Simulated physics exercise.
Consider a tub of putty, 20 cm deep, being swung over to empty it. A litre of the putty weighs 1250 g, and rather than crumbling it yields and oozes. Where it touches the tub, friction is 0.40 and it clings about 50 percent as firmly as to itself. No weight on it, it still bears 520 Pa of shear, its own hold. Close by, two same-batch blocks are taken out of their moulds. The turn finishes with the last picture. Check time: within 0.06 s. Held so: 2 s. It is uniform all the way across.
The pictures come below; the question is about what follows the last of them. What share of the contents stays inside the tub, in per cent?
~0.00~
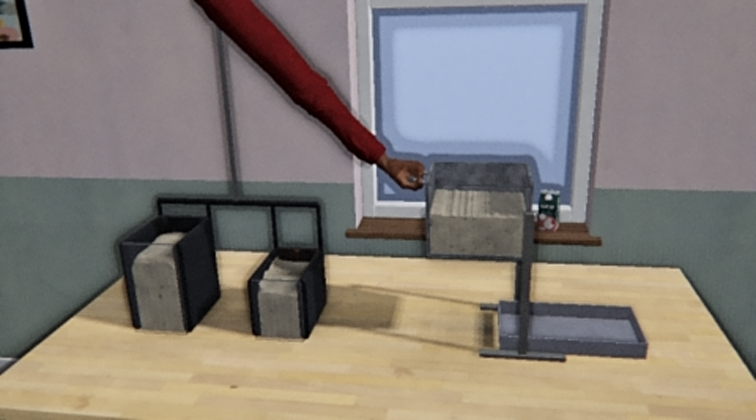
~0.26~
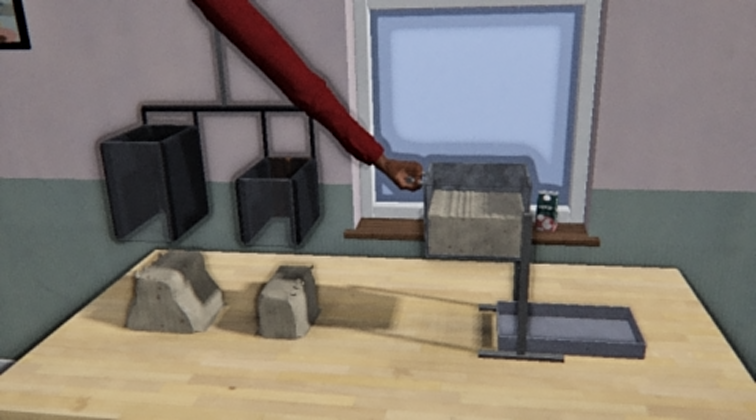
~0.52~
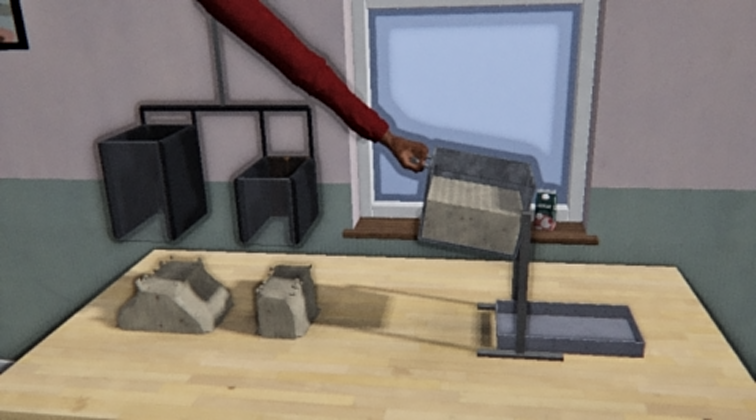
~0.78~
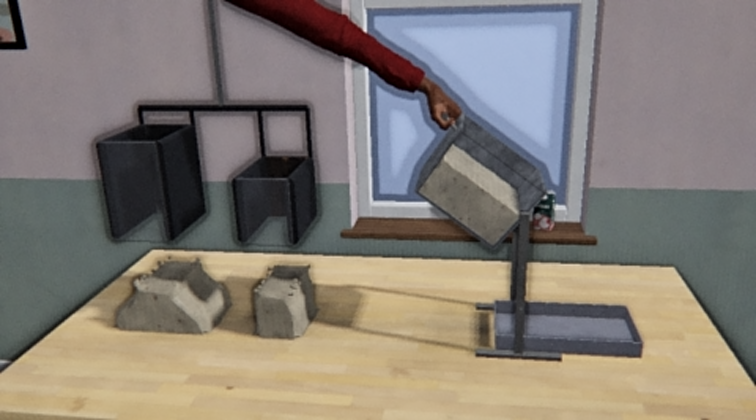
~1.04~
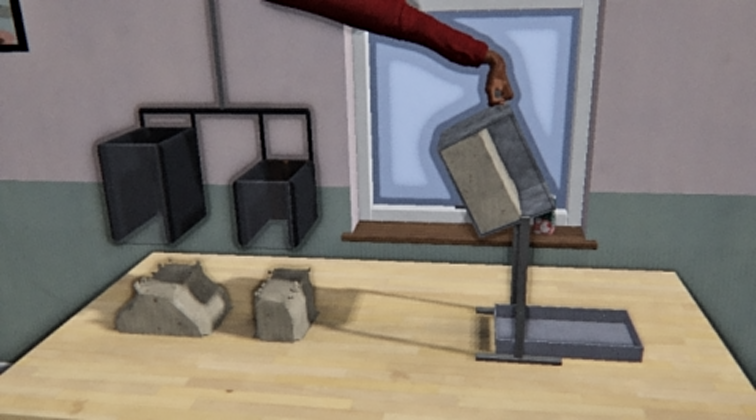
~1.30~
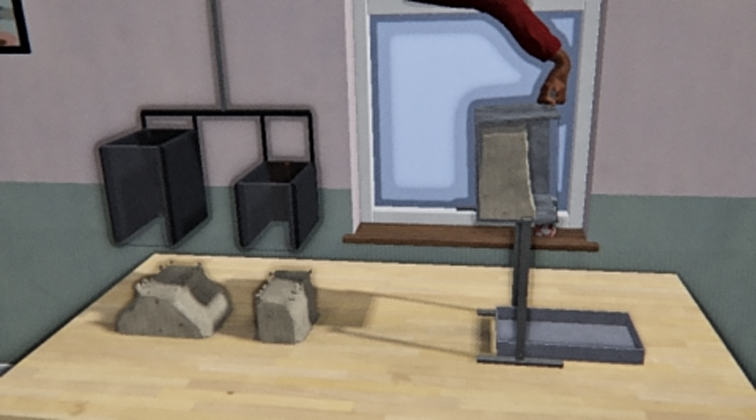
About 64 per cent.
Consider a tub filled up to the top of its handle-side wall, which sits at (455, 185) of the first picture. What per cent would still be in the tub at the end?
Roughly 100 %.
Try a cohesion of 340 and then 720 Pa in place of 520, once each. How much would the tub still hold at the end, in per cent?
55 in a hundred, followed by 100 in a hundred.
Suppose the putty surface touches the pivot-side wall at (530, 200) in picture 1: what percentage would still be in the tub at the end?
45 %.
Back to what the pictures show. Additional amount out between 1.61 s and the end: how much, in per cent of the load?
About 22 percent.
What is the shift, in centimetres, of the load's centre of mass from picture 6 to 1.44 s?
I'd put the distance at about 4 centimetres.
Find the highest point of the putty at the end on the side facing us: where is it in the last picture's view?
It ends up highest close to (502, 182).
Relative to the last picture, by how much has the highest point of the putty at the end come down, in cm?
The top ends up some 13 cm below its level in the last picture.
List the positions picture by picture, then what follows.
In the first picture, handle-side rim at (428, 184), tilt 0 degrees; highest point of the putty at (451, 215); test blocks 25 cm, 16 cm high (left to right).
In the second picture, handle-side rim at (426, 184), tilt 0 degrees; highest point of the putty at (449, 216); test blocks 19 cm, 15 cm high (left to right).
In the third picture, handle-side rim at (432, 167), tilt 10 degrees; highest point of the putty at (432, 200); test blocks 16 cm, 15 cm high (left to right).
In the fourth picture, handle-side rim at (462, 131), tilt 37 degrees; highest point of the putty at (446, 161); test blocks 16 cm, 15 cm high (left to right).
In the fifth picture, handle-side rim at (511, 115), tilt 64 degrees; highest point of the putty at (477, 134); test blocks 16 cm, 15 cm high (left to right).
In the sixth picture, handle-side rim at (559, 119), tilt 87 degrees; highest point of the putty at (527, 134); test blocks 16 cm, 15 cm high (left to right).
By 1.44 s, the tub is at 87 degrees and holds 100 %.
By 1.61 s, the tub is at 87 degrees and holds 86 %.
By 1.78 s, the tub is at 87 degrees and holds 68 %.
By 1.95 s, the tub is at 87 degrees and holds 64 %.
By 3.30 s, at the end, the tub is at 87 degrees and holds 64 %.
